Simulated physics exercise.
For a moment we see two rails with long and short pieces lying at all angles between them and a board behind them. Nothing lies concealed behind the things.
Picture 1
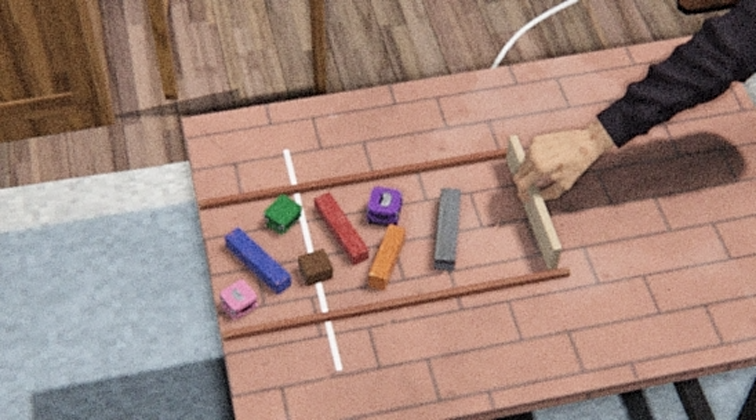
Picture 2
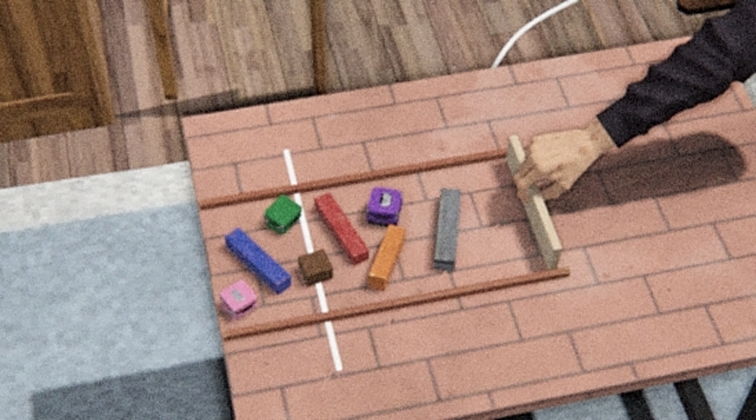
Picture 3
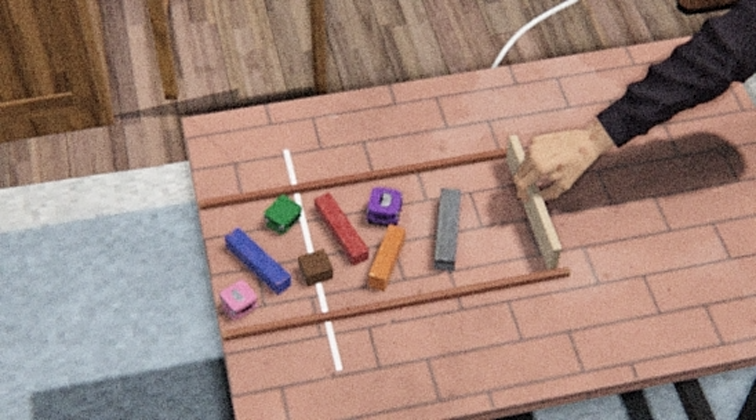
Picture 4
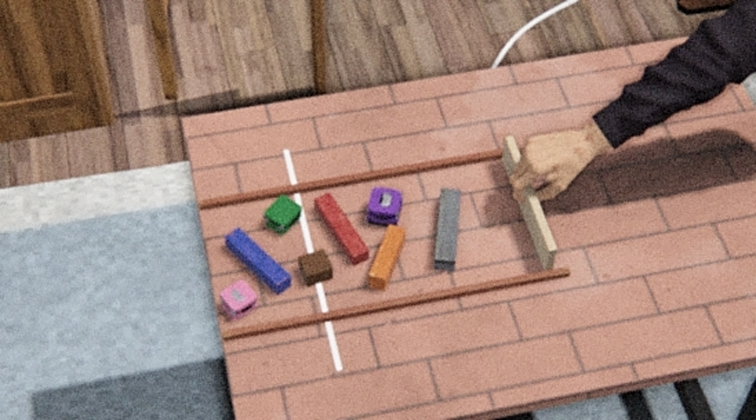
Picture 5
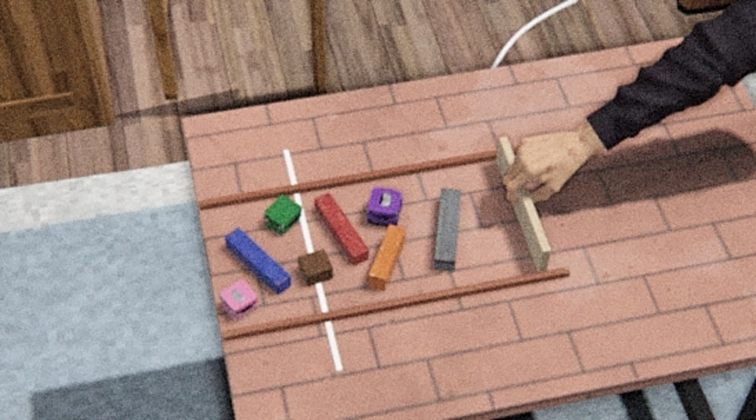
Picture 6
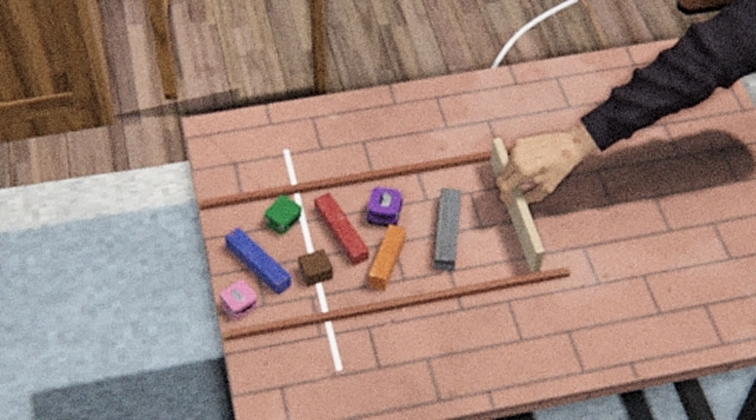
The clip opens on a brick-patterned tabletop where small coloured blocks and bars lie scattered between two thin rails, some near a white line, while a hand holds an upright board at the right. The hand then slides the board slightly left toward the grey bar, without touching any pieces, which all stay still.
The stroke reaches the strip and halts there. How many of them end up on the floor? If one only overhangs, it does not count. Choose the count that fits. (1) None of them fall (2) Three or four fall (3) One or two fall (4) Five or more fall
(3) One or two fall.
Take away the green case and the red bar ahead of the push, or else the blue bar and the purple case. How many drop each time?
Try 1: 0; try 2: 0.
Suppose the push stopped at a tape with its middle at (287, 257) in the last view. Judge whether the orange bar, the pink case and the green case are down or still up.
The orange bar is still there. The pink case is gone. The green case is gone.
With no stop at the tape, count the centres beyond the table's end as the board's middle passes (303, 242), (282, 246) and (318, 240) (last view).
Over the end: 3, 3, 1.
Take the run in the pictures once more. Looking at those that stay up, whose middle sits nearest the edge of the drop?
The blue bar.
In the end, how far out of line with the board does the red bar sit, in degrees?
It sits some 20° out of line.
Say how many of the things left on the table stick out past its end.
Number: 2.
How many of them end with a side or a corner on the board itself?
1 in contact.
Early on, none off yet; pink case at rest near (239, 301); blue bar at rest near (258, 261); green case at rest near (283, 216).
Finally, the number that fall off is one or two; lost, pink case.
